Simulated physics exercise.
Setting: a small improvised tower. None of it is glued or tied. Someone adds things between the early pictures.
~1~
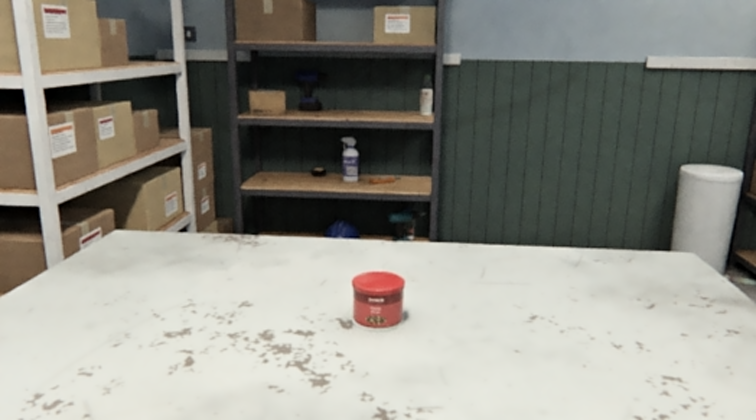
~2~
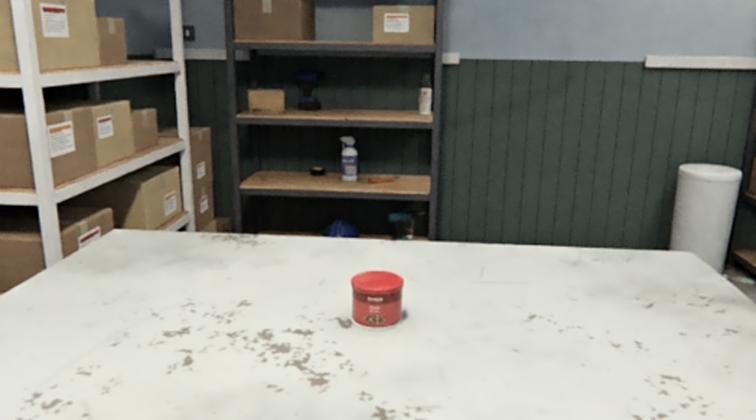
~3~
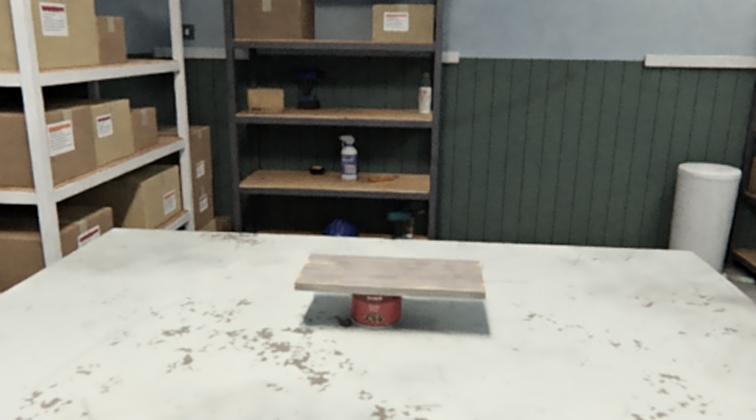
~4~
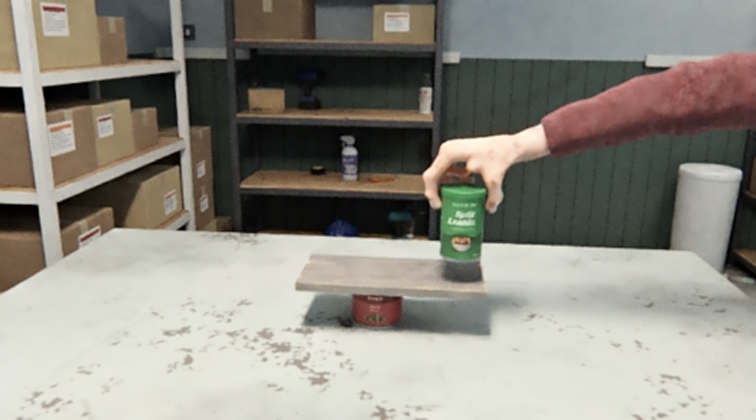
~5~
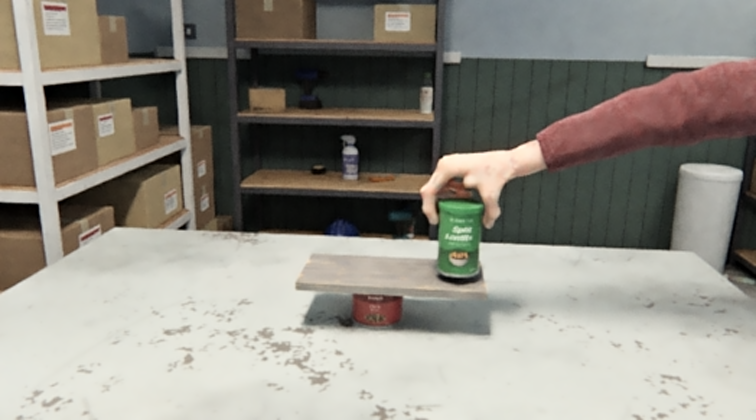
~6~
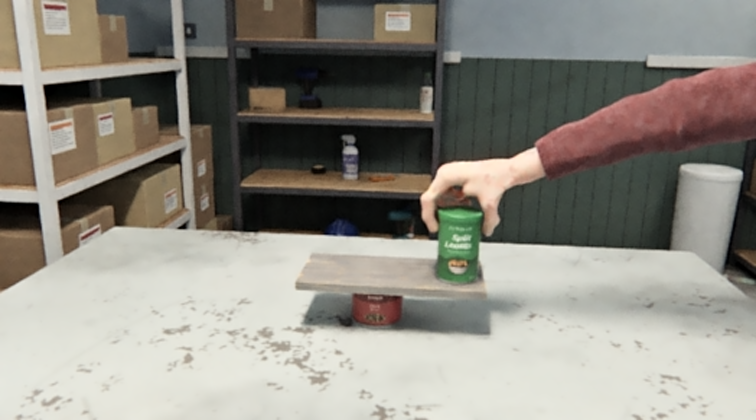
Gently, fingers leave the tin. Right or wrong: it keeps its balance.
Wrong.
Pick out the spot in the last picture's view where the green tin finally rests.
Around (547, 322).
Then, 0.30 s after the last picture, green tin now fallen; grey board tipped 28° from how it was.
Then, 0.50 s after the last picture, grey board tipped 24° from how it was.
Then, 1.20 s after the last picture, things are still on the move.
At rest, fallen, green tin; the other 2 in place. Seen from the same camera at the end, green tin near (547, 322). The stack gives way.
